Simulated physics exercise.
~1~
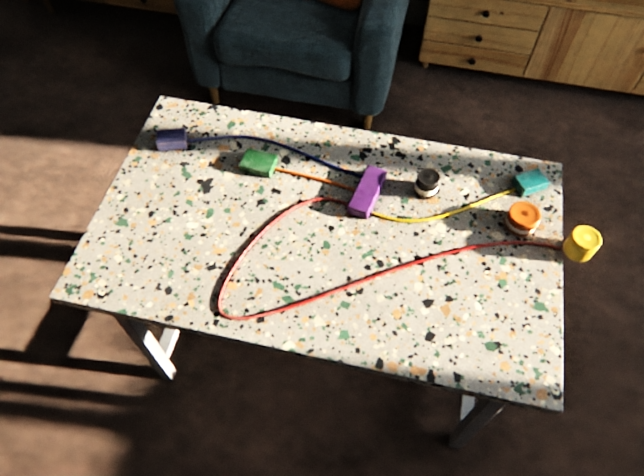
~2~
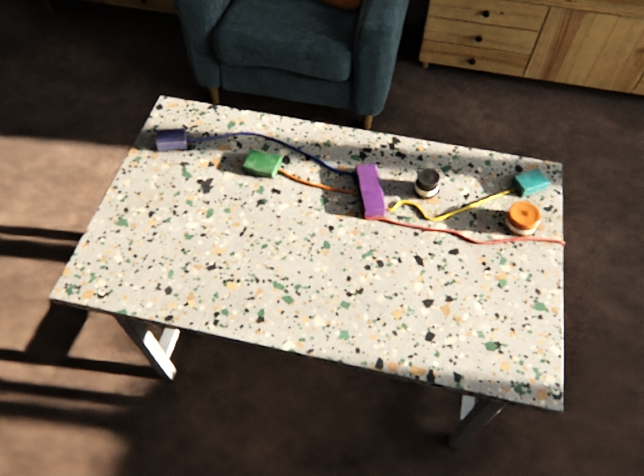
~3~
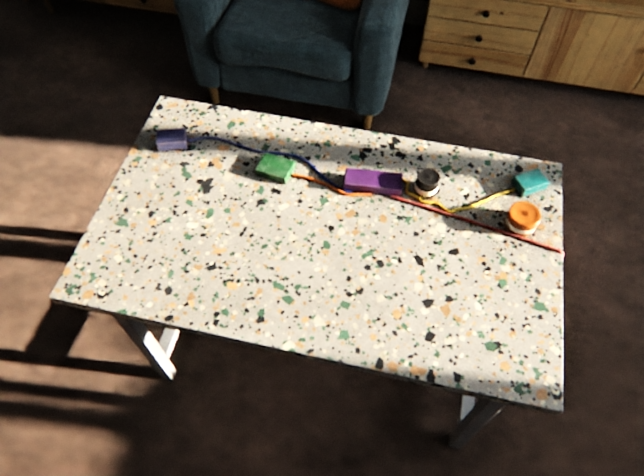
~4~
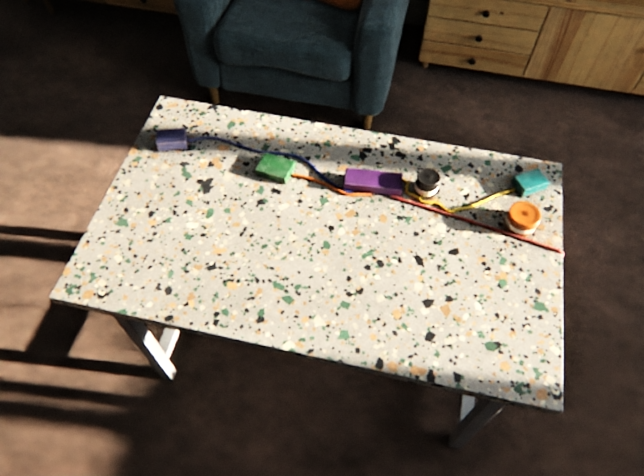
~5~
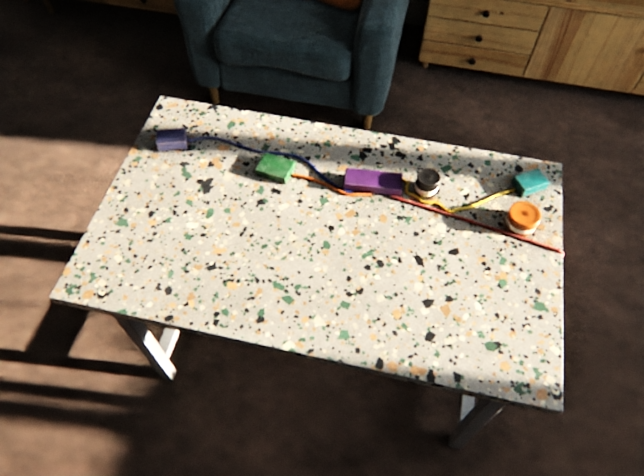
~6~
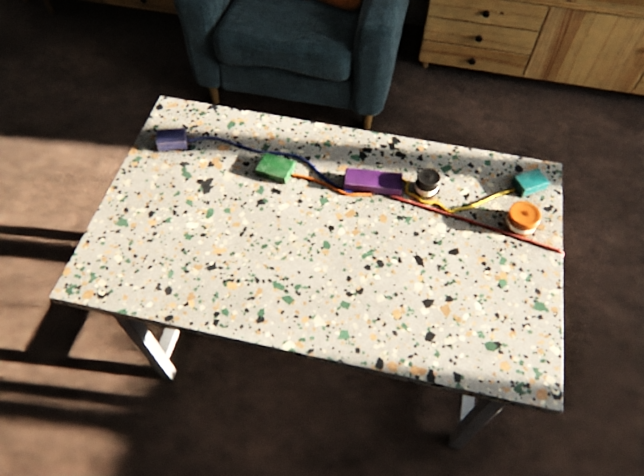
A speckled table holds corded blocks as a yellow cup falls off, shifting the purple block.
